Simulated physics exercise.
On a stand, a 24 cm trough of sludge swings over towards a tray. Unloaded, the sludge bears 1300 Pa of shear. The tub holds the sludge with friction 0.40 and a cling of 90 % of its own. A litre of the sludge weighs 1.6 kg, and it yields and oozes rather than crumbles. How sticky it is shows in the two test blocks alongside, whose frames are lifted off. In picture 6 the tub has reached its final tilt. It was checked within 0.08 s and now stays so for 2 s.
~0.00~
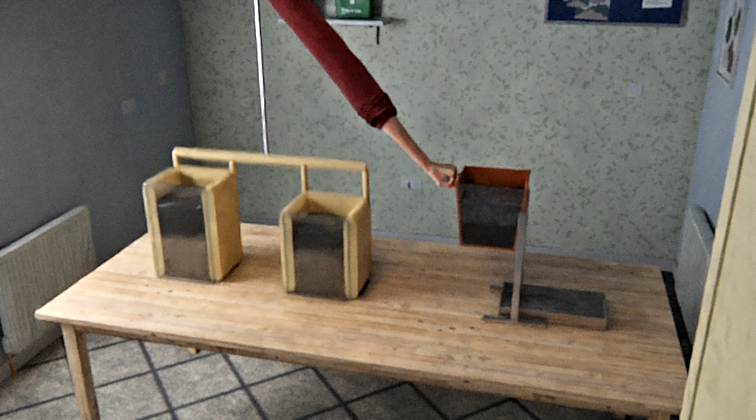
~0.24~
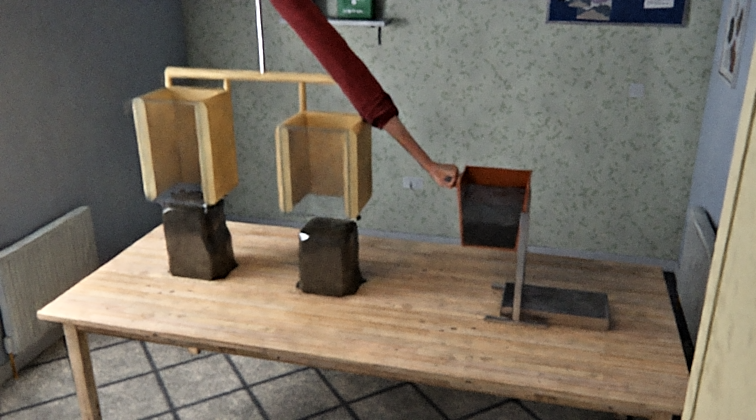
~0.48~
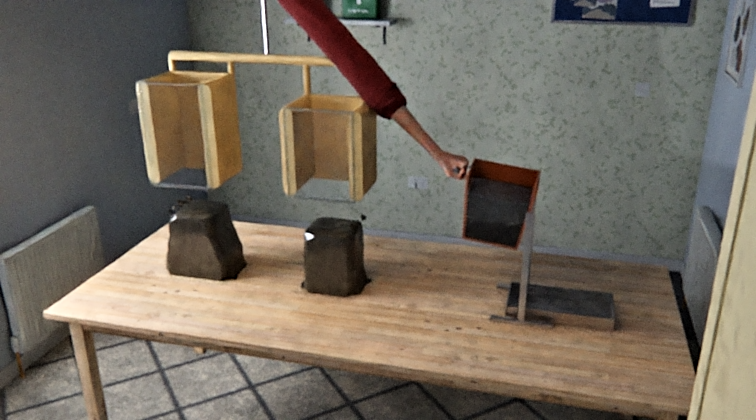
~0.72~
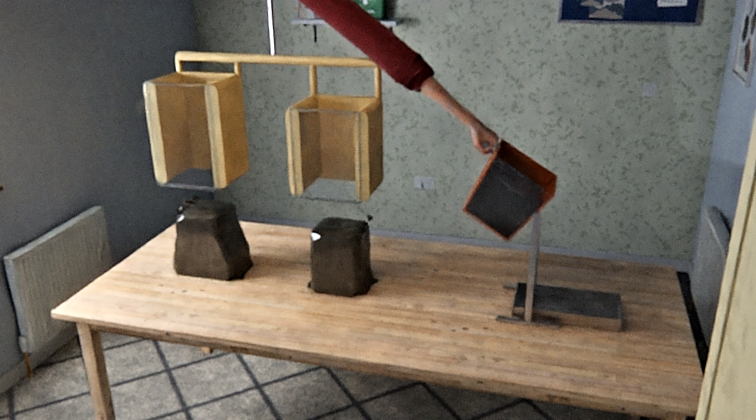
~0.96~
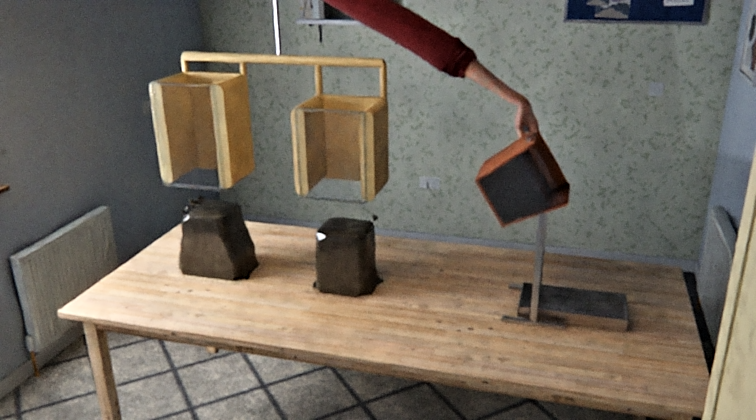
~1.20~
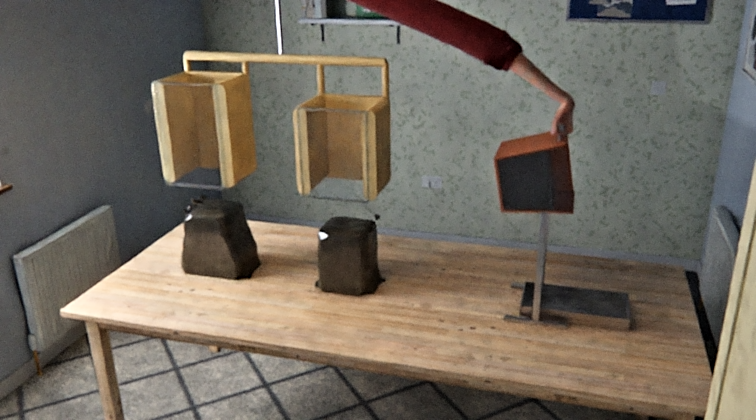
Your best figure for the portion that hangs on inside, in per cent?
About 100 %.
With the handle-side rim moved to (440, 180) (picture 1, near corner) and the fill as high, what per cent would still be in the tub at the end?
Then about 100 %.
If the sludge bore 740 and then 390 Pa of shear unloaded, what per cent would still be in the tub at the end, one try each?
In that order: 100 %, 70 %.
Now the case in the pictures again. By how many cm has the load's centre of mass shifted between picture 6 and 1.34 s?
Roughly 0 cm.
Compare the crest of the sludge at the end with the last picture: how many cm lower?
Roughly 0 cm.
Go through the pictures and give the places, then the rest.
The first picture shows handle-side rim at (458, 184), tilt 0 degrees; highest point of the sludge at (514, 206); test blocks 36 cm, 29 cm high (left to right).
The second picture shows handle-side rim at (460, 184), tilt 0 degrees; highest point of the sludge at (515, 206); test blocks 34 cm, 29 cm high (left to right).
The third picture shows handle-side rim at (469, 176), tilt 7 degrees; highest point of the sludge at (471, 195); test blocks 30 cm, 28 cm high (left to right).
The fourth picture shows handle-side rim at (497, 156), tilt 32 degrees; highest point of the sludge at (490, 174); test blocks 30 cm, 28 cm high (left to right).
The fifth picture shows handle-side rim at (534, 145), tilt 58 degrees; highest point of the sludge at (515, 158); test blocks 30 cm, 28 cm high (left to right).
The sixth picture shows handle-side rim at (565, 146), tilt 80 degrees; highest point of the sludge at (545, 153); test blocks 30 cm, 28 cm high (left to right).
By 1.34 s, the tub is at 80 degrees and holds 100 %.
By 1.51 s, the tub is at 80 degrees and holds 100 %.
By 1.68 s, the tub is at 80 degrees and holds 100 %.
By 1.85 s, the tub is at 80 degrees and holds 100 %.
By 3.20 s, at the end, the tub is at 80 degrees and holds 100 %.
